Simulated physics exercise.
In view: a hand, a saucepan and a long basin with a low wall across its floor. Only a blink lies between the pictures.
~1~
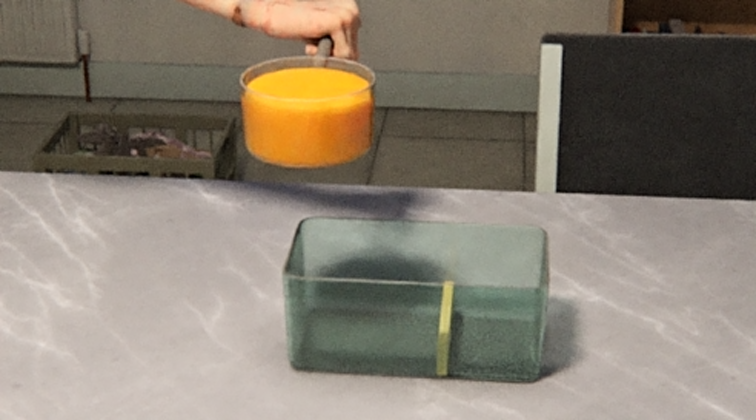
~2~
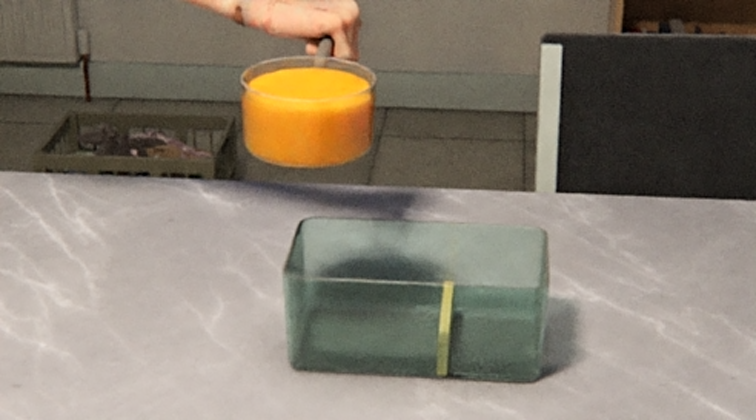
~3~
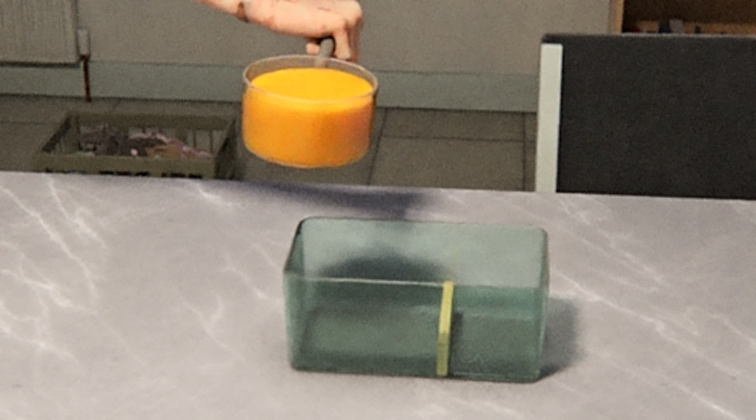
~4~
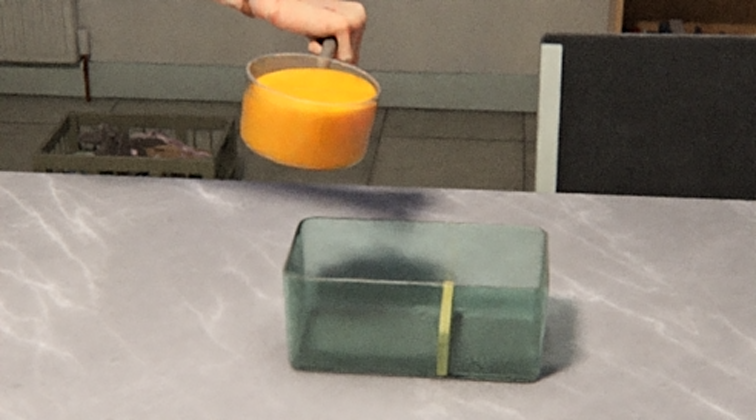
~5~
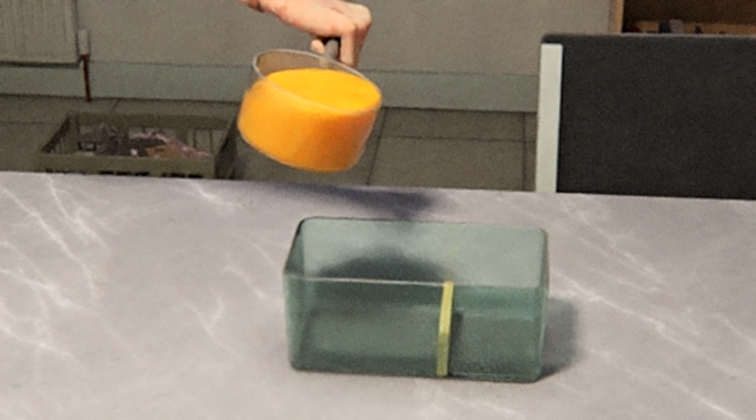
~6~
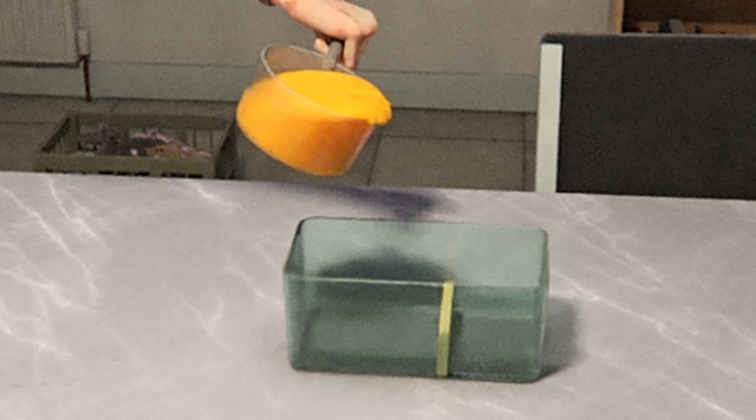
Above a grey marbled table, a hand holds a clear saucepan of orange juice over a long greenish glass basin with a low yellow-green wall, then gradually tilts it to the right until the juice reaches and bulges over the rim.
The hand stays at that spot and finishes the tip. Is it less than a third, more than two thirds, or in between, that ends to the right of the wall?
In the end between a third and two thirds is right of the wall.
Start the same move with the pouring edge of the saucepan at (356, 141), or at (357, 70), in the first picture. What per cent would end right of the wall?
First some 10, then 25 per cent.
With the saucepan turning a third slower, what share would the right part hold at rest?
Roughly 50 in a hundred.
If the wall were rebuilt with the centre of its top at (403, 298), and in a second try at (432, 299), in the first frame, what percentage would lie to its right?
The first gives 90 %, the second 60 %.
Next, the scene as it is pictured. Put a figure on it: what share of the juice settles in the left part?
Near 55 %.
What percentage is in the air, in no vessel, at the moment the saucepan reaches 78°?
Roughly 40 in a hundred.
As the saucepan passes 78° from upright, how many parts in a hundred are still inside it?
Roughly 45 in a hundred.
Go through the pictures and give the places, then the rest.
It leans 0°; its right rim is at (374, 82); the juice meets the walls at (246, 85) and (373, 89); the long basin's rim runs from (292, 247) to (547, 258); the wall's top is at (446, 312), in the first frame.
It leans 1°; its right rim is at (375, 83); the juice meets the walls at (246, 84) and (373, 90), in the second frame.
It leans 5°; its right rim is at (377, 87); the juice meets the walls at (248, 84) and (375, 91), in the third frame.
It leans 10°; its right rim is at (379, 94); the juice meets the walls at (249, 84) and (377, 92), in the fourth frame.
It leans 18°; its right rim is at (381, 103); the juice meets the walls at (250, 86) and (382, 98); 1 per cent is over the edge, in the fifth frame.
It leans 27°; its right rim is at (382, 114); the juice meets the walls at (249, 88) and (381, 104); 4 per cent is over the edge, in the sixth frame.
A moment on, the saucepan is tipped on its side and 43 per cent is still to pour, 6 is left of the wall and 12 right of it.
Next, the saucepan is tipped on its side and 12 per cent is still to pour, 31 is left of the wall and 46 right of it.
Then the saucepan is tipped on its side and 3 per cent is still to pour, 48 is left of the wall and 44 right of it.
Later the saucepan is tipped on its side and 1 per cent is still to pour, 53 is left of the wall and 44 right of it.
Finally, 54 per cent lies left of the wall, 45 right of it and 1 outside.
